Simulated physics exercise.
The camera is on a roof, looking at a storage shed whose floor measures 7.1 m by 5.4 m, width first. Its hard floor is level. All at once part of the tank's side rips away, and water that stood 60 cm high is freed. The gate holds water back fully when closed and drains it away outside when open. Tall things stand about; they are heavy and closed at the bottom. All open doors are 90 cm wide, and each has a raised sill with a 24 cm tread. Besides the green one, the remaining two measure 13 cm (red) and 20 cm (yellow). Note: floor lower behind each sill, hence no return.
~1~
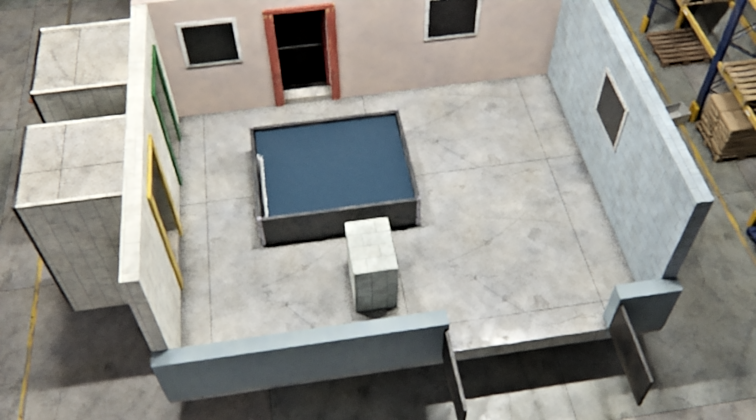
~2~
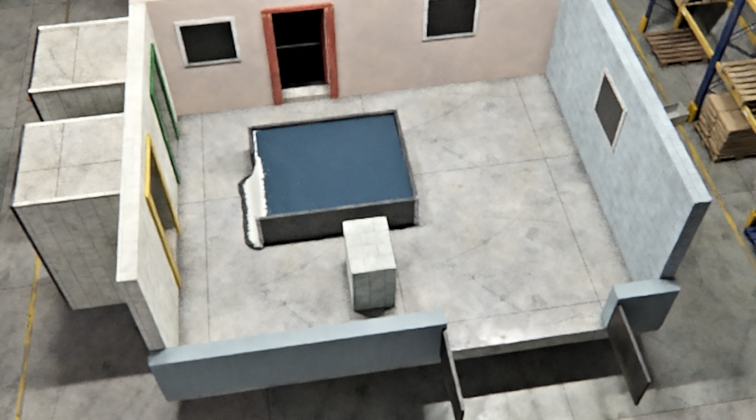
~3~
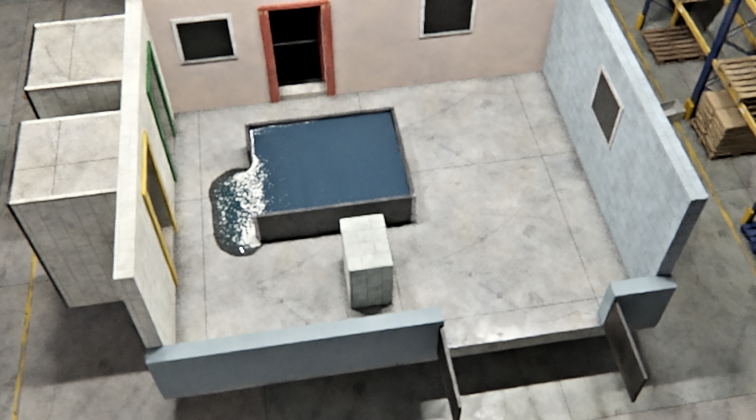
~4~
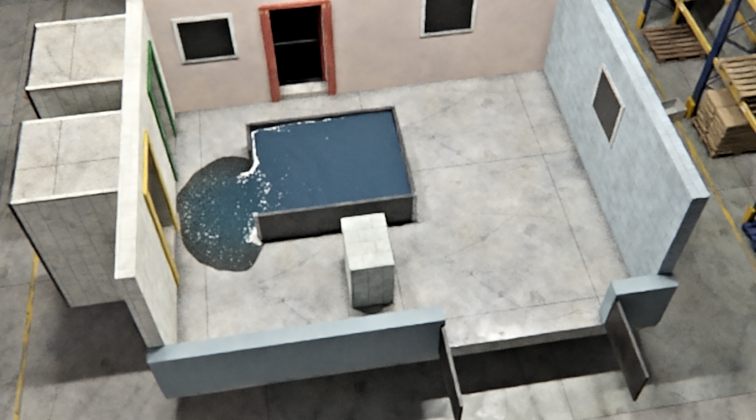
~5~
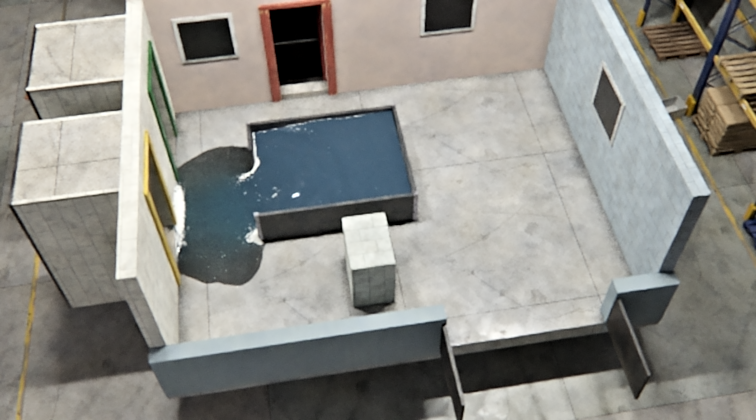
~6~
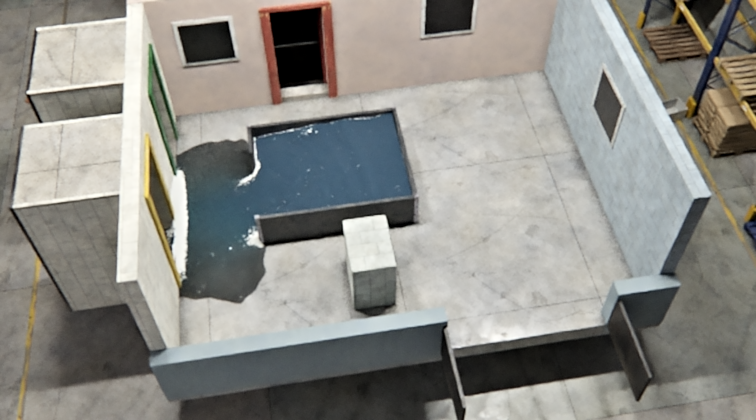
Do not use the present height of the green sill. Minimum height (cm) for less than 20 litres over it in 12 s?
Around 12.5 cm.
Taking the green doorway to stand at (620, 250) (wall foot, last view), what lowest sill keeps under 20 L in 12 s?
You'd want it roughly 7.5 cm high.
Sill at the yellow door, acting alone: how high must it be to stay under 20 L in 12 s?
For the yellow door, about 35 cm.
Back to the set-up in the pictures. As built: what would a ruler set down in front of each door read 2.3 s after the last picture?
In cm: Red 8, green 12, yellow 30.
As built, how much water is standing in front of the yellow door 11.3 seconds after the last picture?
Depth: Near 7.5 cm.
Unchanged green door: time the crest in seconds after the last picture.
I'd say near 0.6 seconds.
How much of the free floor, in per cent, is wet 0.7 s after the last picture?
Near 15 per cent is wet.
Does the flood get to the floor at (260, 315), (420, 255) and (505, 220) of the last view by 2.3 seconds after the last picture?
Spot one awash, spot two bone dry, spot three bone dry.
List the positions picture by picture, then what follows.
The tank at (332, 165) is whole and still, 60 cm deep; the green door at (167, 120) is dry, in the first frame.
The front is at (249, 238), 0.2 m from the gap at (260, 203); 0.3 m2 of floor is wet, 60 cm left at the back, in the second frame.
The gap is at (257, 201), the front 0.7 m out at (214, 200); the back of the tank holds 60 cm, in the third frame.
The front is at (184, 220), 1.3 m from the gap at (258, 201); 2.3 m2 of floor is wet, 60 cm left at the back, in the fourth frame.
The gap is at (259, 201), the front 1.4 m out at (178, 265); the back of the tank holds 60 cm, in the fifth frame.
Water pours out at (259, 203) and has run 1.6 m, to (180, 290); about 8 cm deep outside, 59 cm at the back; 0.0 m in a straight line remain to the green door at (164, 120), in the sixth frame.
Then, 0.7 s after the last picture water covers 15 % of the floor, deepest (42 cm) near (178, 221); 14 cm at the green door, 7 litres in over its 6 cm sill.
Then, 2.3 s after the last picture water covers 35 % of the floor, deepest (36 cm) near (181, 375); 12 cm at the green door, 45 litres in over its 6 cm sill.
Then, 11.3 s after the last picture water covers 95 % of the floor, deepest (10 cm) near (618, 308); 8 cm at the green door, 104 litres in over its 6 cm sill.
At the green door as built, the water peaked near 14 cm, 0.7 s after the last picture.
With a sill of 10 cm, 40 litres would have come in within the 12 s; with 13.5 cm, 14 litres. So under 20 litres takes about 12.5 cm.
